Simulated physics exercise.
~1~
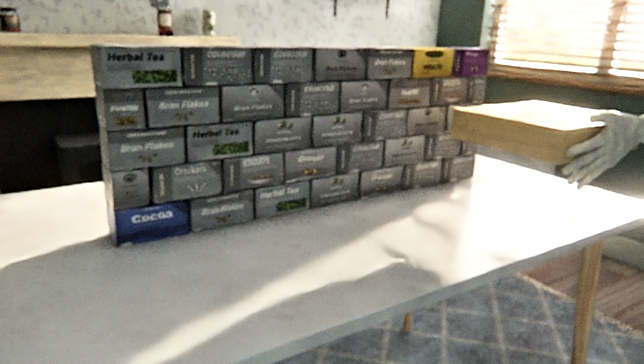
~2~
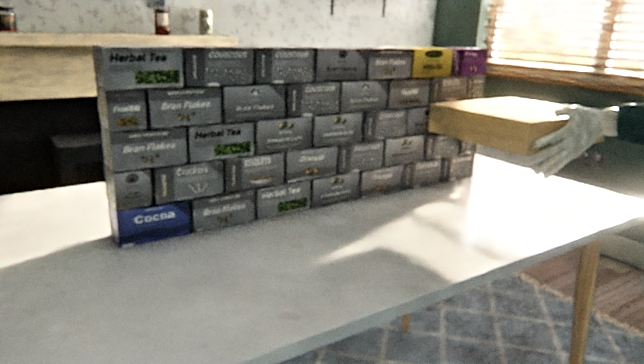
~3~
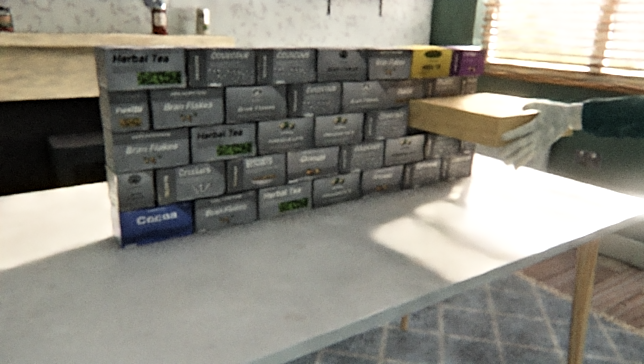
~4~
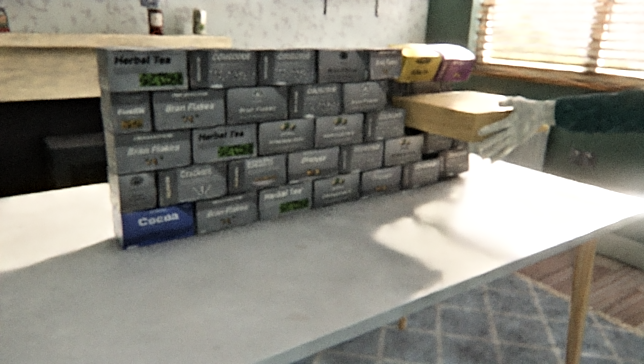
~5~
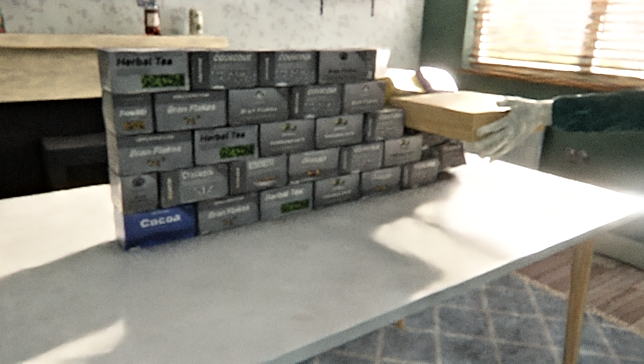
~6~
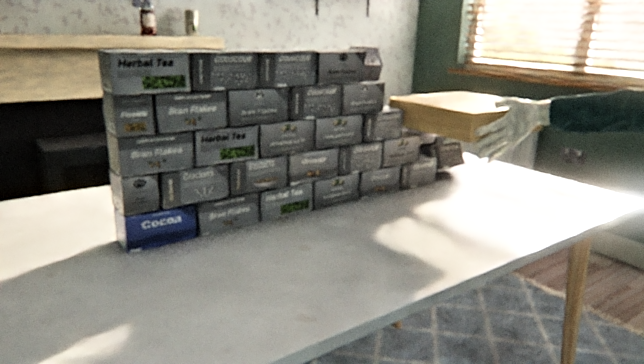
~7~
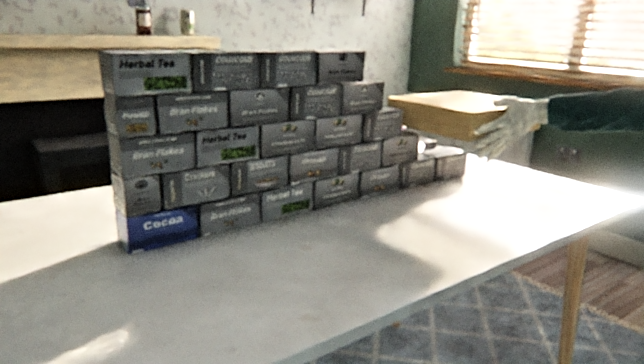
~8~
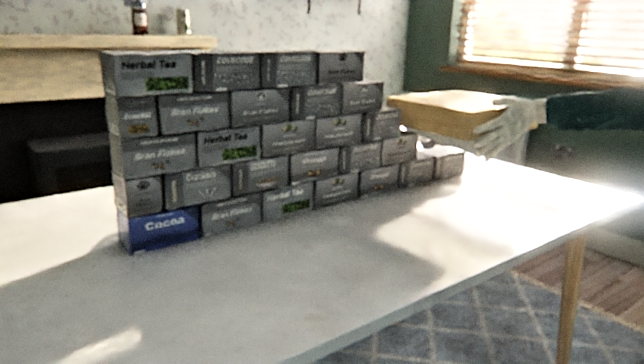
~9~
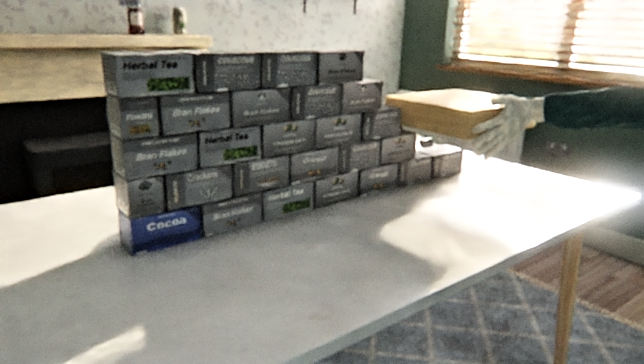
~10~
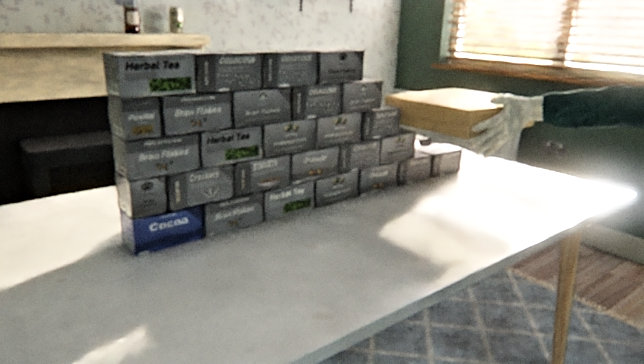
In the video, a gloved hand pushes a wooden block leftward into the right end of a brick-like wall of mostly grey packets, and the yellow and purple ones tip and fall with several others, leaving a stepped right edge while the blue corner packet stays put.
